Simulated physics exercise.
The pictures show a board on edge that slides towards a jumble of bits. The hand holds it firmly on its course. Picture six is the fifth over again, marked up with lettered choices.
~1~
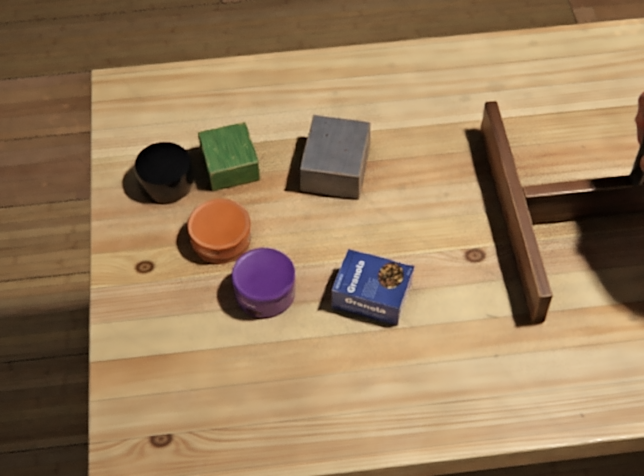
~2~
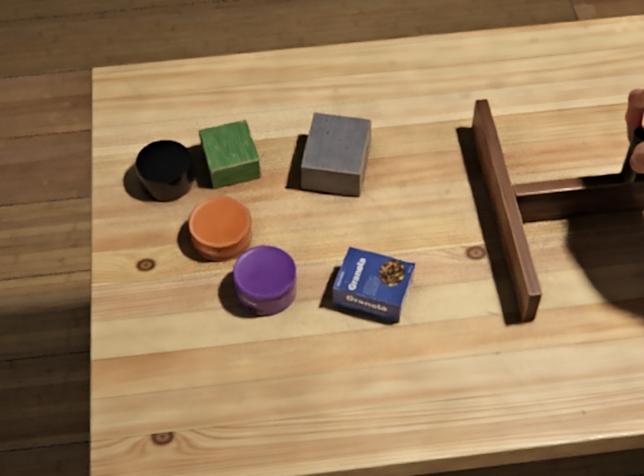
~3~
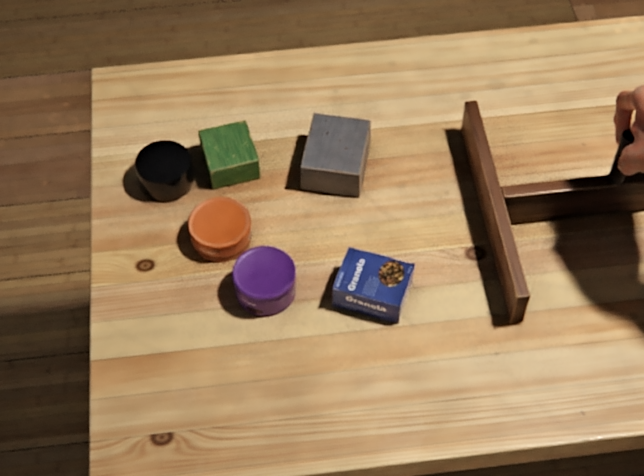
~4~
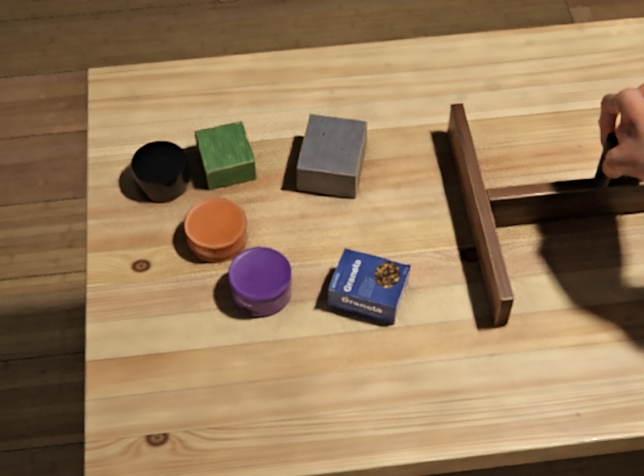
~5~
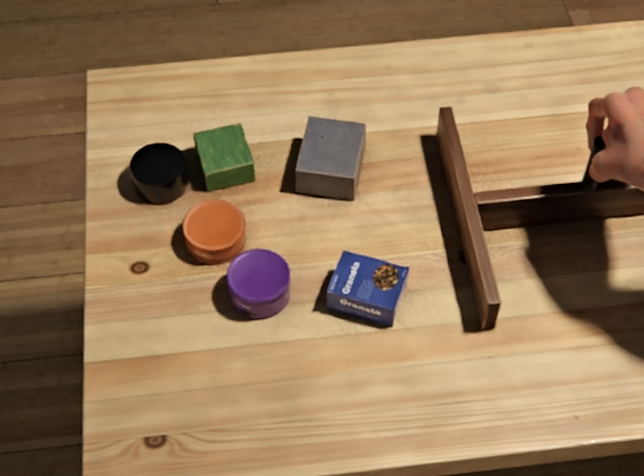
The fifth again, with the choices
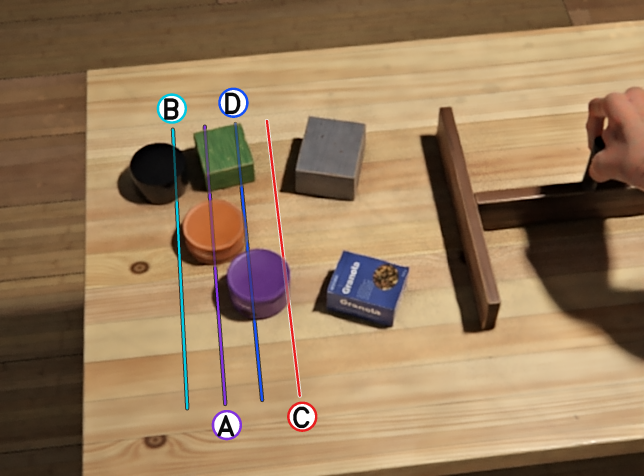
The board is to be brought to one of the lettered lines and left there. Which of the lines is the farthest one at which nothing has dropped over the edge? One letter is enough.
As far as mark D.
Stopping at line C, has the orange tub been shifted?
No.
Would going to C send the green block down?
By then, no.
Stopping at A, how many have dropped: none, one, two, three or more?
By then, one.
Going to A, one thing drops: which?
It is the black pot.
On the marked copy, A at (214, 253); B at (179, 256); C at (282, 246); D at (248, 249).
Taking D. A third of the way, board (388, 206); blue box (350, 293); black pot (160, 174).
Two thirds of the way, board (309, 214); black pot (154, 175); purple jar (207, 289).
When it is over, board (251, 220); black pot (100, 180); purple jar (148, 295); nothing has fallen.
As for the rest, A drops the black pot; B drops the purple jar and black pot; C is safe but short.
